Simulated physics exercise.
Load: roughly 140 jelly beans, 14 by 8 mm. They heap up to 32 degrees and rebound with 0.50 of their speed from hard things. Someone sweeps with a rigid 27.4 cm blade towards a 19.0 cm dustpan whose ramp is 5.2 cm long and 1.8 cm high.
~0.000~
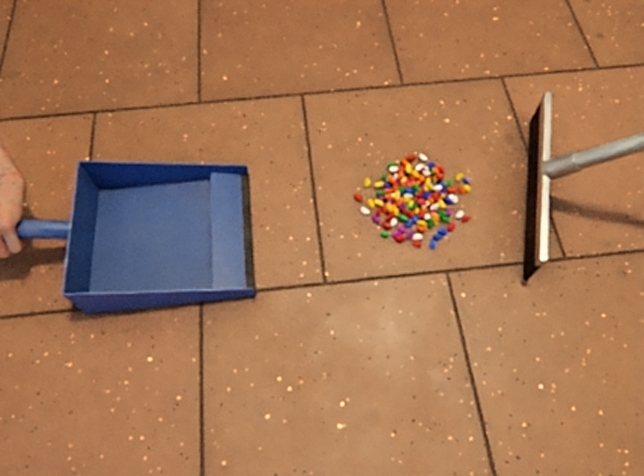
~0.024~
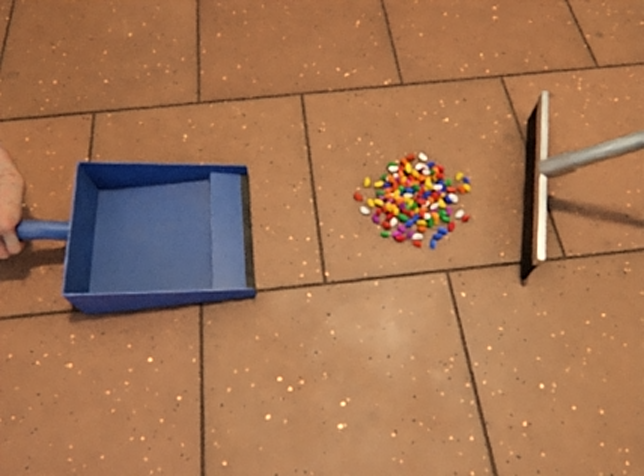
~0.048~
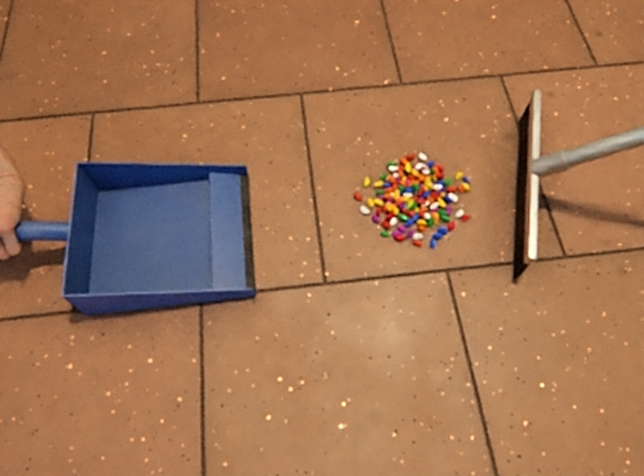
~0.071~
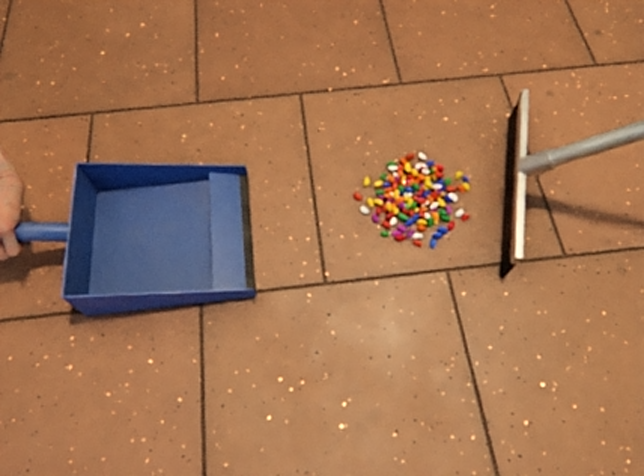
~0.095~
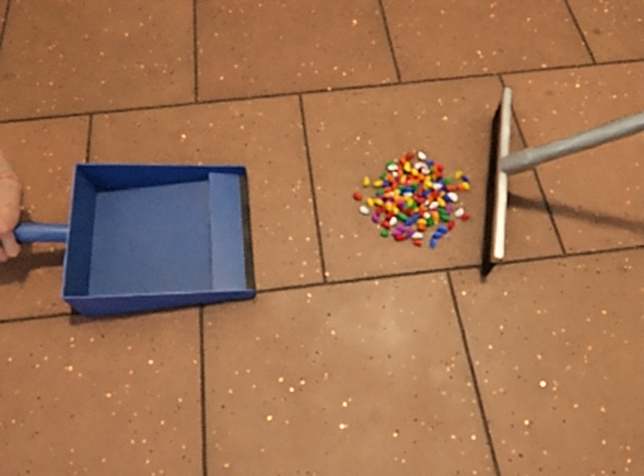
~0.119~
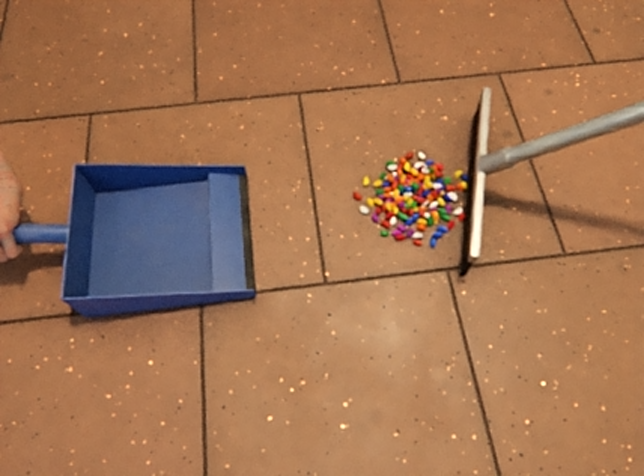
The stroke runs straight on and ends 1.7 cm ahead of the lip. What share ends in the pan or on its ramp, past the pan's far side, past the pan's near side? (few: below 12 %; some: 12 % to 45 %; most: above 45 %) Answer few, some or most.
In the pan or on its ramp: Some; past the pan's far side: Most; past the pan's near side: Few.
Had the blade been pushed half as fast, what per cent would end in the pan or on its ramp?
It would be near 5 per cent.
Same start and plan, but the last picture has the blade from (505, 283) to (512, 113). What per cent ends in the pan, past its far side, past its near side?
Pan 0, far 15, near 5.
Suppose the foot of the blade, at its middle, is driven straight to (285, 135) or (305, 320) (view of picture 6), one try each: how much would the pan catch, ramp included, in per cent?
Some 15 and 5 per cent.
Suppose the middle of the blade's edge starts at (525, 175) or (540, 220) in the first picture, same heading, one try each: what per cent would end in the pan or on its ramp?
Some 30 and 25 per cent.
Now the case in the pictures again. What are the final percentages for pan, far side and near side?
Pan 30, far side 50, near side 0.
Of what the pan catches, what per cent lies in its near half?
Some 10 per cent.
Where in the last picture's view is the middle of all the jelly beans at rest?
Around (222, 181).
After 0.24 s, middle of the blade 17 cm from the lip; 0 % over the lip, far side 25 %, near side 0 %.
Then, at 0.32 s, middle of the blade 8 cm from the lip; 0 % over the lip, far side 40 %, near side 0 %.
After 0.53 s, middle of the blade 6 cm from the lip; 30 % over the lip, far side 50 %, near side 0 %.
In the end, at 3.1 s, pan 30 %, far side 50 %, near side 0 %, in front of the lip or behind the blade 20 %.
